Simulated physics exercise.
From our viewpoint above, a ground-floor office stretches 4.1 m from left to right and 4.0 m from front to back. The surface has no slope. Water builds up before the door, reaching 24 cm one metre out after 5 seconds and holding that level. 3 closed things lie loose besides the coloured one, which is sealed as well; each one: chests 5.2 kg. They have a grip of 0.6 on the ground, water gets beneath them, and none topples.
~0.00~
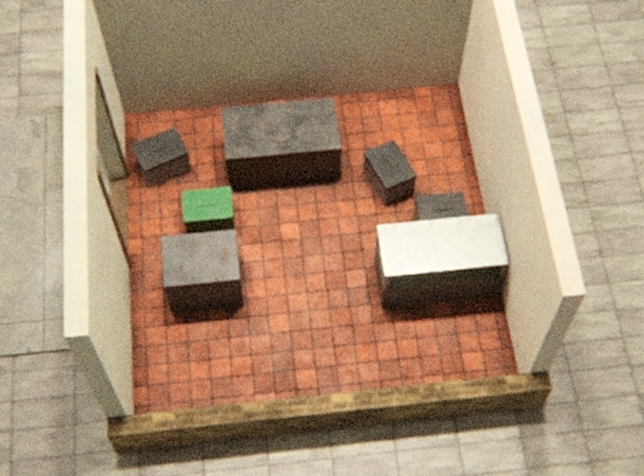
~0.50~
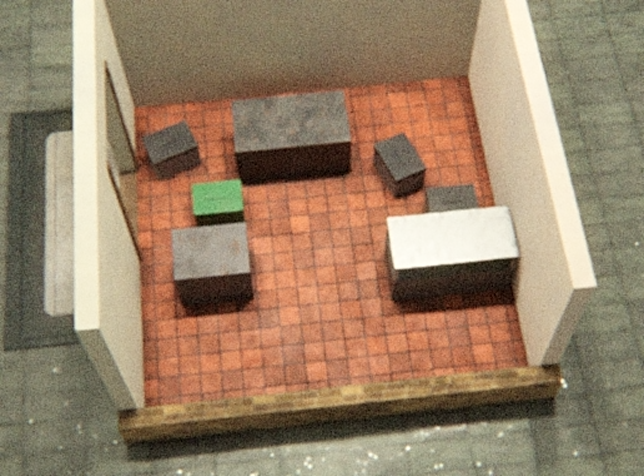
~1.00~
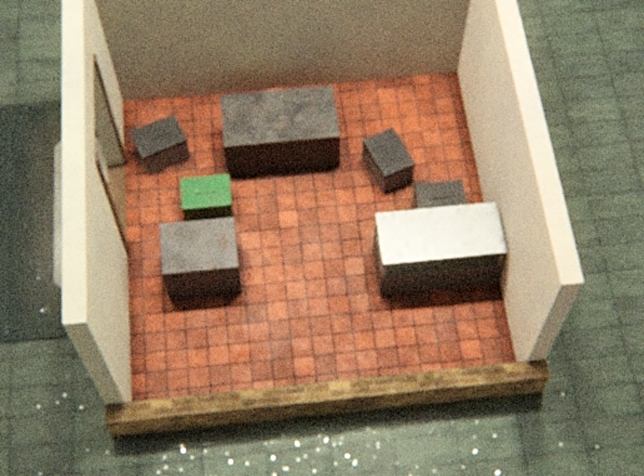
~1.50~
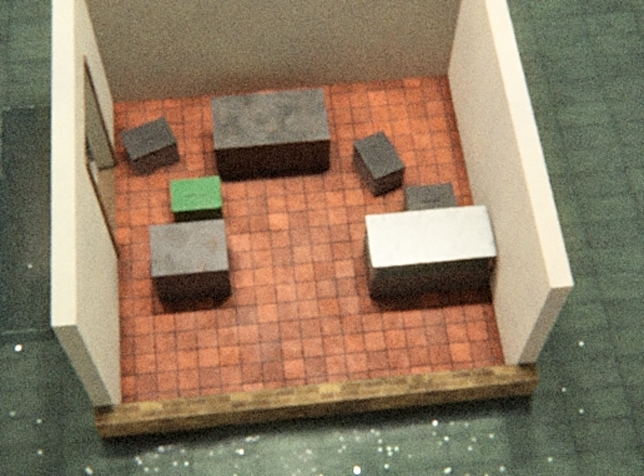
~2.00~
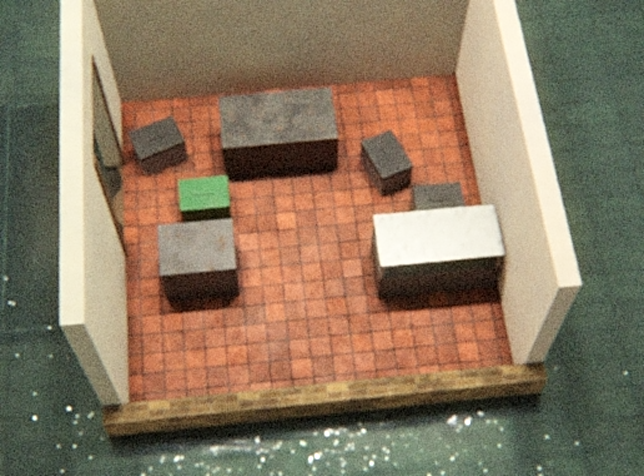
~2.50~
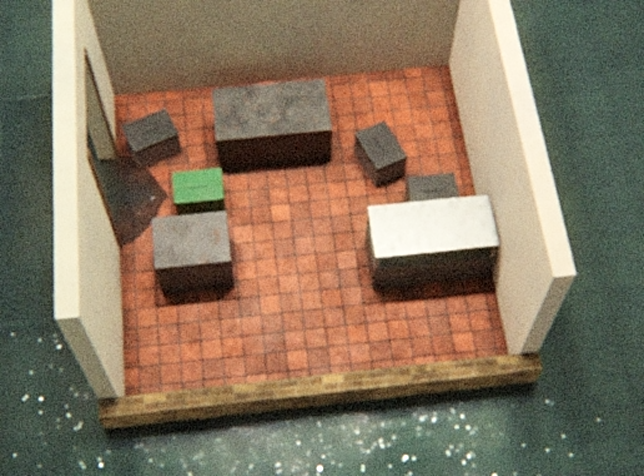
A small room with cream walls and a red tiled floor, open at the front above a low brick-like ledge, is seen from high above. A large dark grey block stands at the back, smaller grey ones sit left and right, a green chest rests left of centre, and a white-topped block is at right. The view shifts slightly as dark, speckled water spreads outside, then enters at the left doorway, while the objects stay still.
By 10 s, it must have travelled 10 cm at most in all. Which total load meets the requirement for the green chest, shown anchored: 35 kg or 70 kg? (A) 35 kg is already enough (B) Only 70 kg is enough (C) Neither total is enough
The answer is B.
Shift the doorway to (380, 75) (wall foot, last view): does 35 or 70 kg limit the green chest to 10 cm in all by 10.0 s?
If so, then the first option suffices.
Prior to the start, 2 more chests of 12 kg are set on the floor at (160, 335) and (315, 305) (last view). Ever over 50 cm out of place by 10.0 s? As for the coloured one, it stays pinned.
Order as asked: Goes beyond / stays within.
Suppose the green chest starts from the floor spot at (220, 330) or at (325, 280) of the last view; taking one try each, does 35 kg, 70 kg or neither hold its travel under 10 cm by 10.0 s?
Taking the two spots in turn, both keep it, then both keep it.
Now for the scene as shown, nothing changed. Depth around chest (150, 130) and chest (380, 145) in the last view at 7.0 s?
Depths: Near 10 cm, then near 3 cm.
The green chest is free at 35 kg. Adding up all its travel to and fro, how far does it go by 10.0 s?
Roughly 140 cm.
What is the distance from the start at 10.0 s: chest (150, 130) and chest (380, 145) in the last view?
Respectively 50 and 60 centimetres.
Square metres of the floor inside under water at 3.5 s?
Close to 1.5 m2, I'd say.
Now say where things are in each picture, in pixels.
In the first picture, the green chest at (207, 204), on the bottom; water covers 0.0 m2; 0 of 4 have shifted.
In the second picture, the green chest at (217, 197) rests on the ground; 0.0 m2 under water; 0 of 4 have shifted.
In the third picture, the green chest at (206, 192), on the bottom; 0.0 m2 under water; 0 of 4 have shifted.
In the fourth picture, the green chest at (196, 194) rests on the ground; 0.0 m2 under water; 0 of 4 have shifted.
In the fifth picture, the green chest at (204, 193), on the bottom; 0.0 m2 under water; 0 of 4 have shifted.
In the sixth picture, the green chest at (198, 186), on the bottom; 0.4 m2 under water; 0 of 4 have shifted.
After 3.5 s the green chest would be 0 cm from its start with 35 kg and 0 cm from its start with 70 kg; 4 cm of water round it then.
After 4.5 s the green chest would be 0 cm from its start with 35 kg and 0 cm from its start with 70 kg; 7 cm of water round it then.
After 7.0 s the green chest would be 50 cm from its start with 35 kg and 0 cm from its start with 70 kg; 13 cm of water round it then.
After 10.0 s the green chest would be 133 cm from its start with 35 kg and 0 cm from its start with 70 kg; 14 cm of water round it then.
